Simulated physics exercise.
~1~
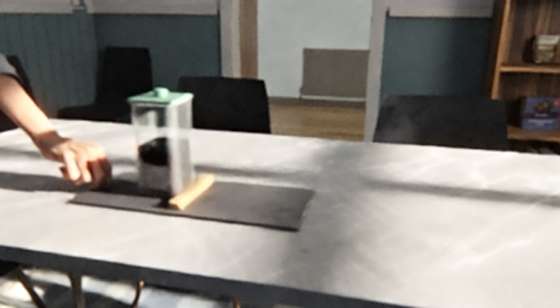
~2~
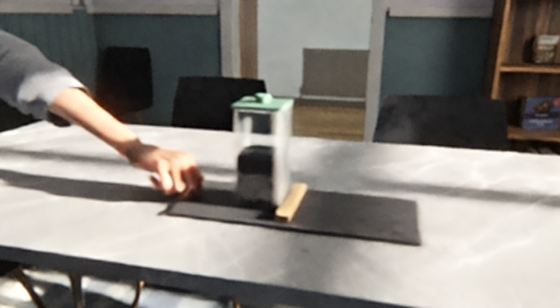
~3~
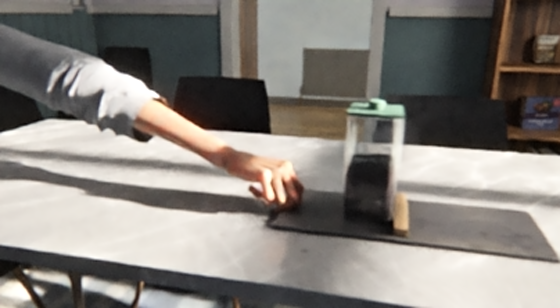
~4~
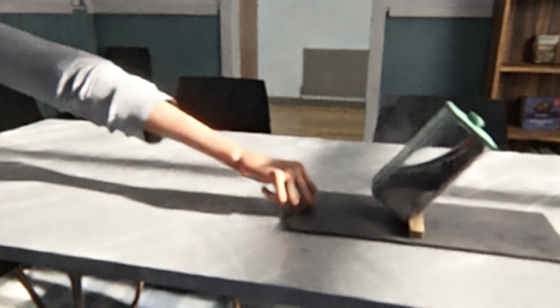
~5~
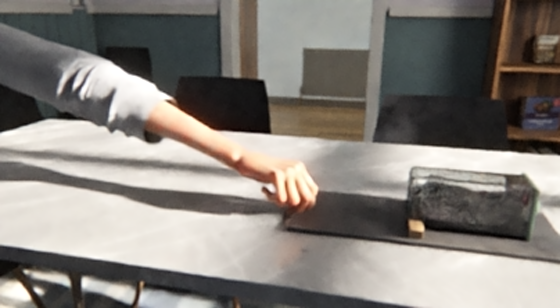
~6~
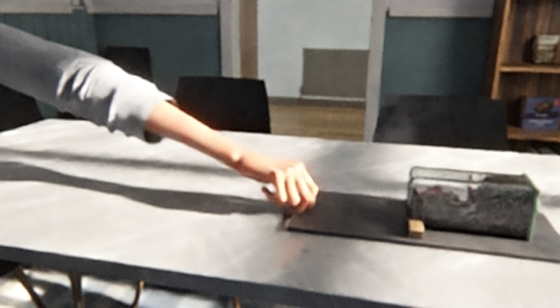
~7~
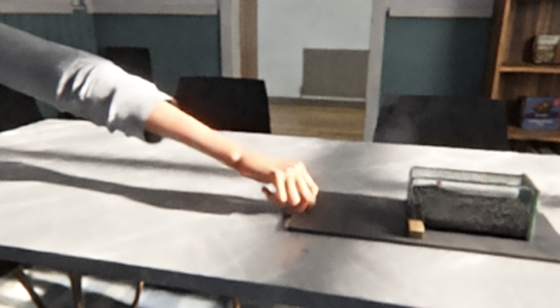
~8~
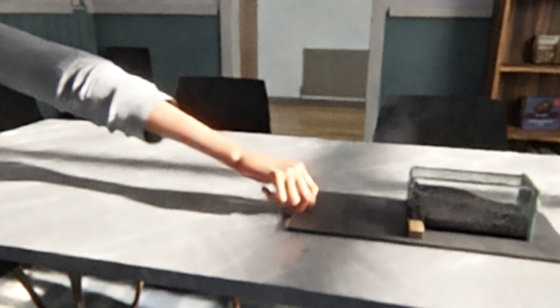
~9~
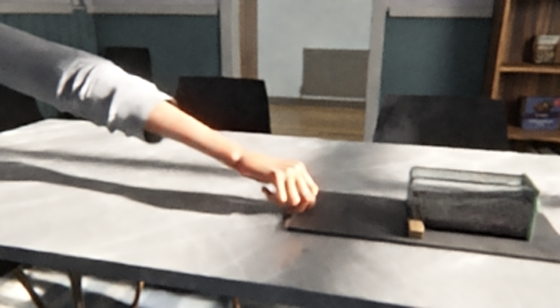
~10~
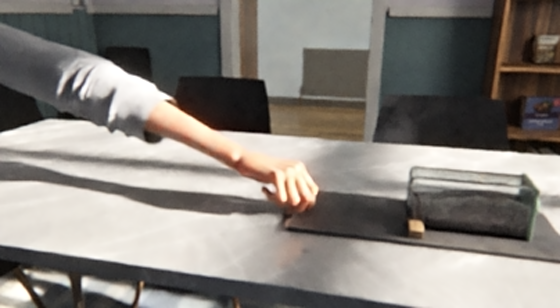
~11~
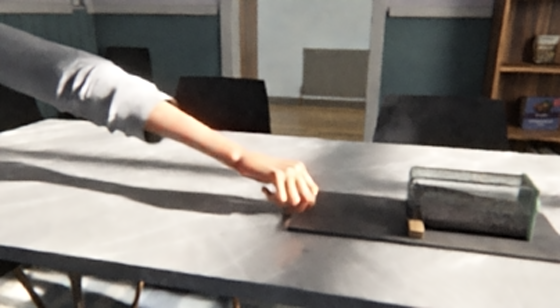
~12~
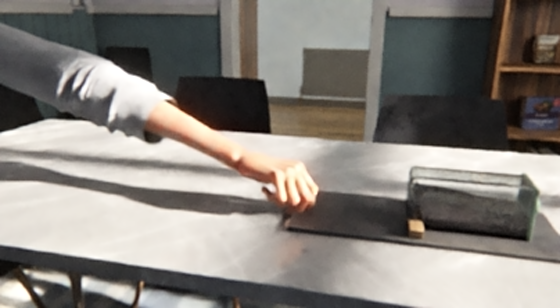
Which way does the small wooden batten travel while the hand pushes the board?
The batten travels to the right along with the board, until the board comes to a stop.
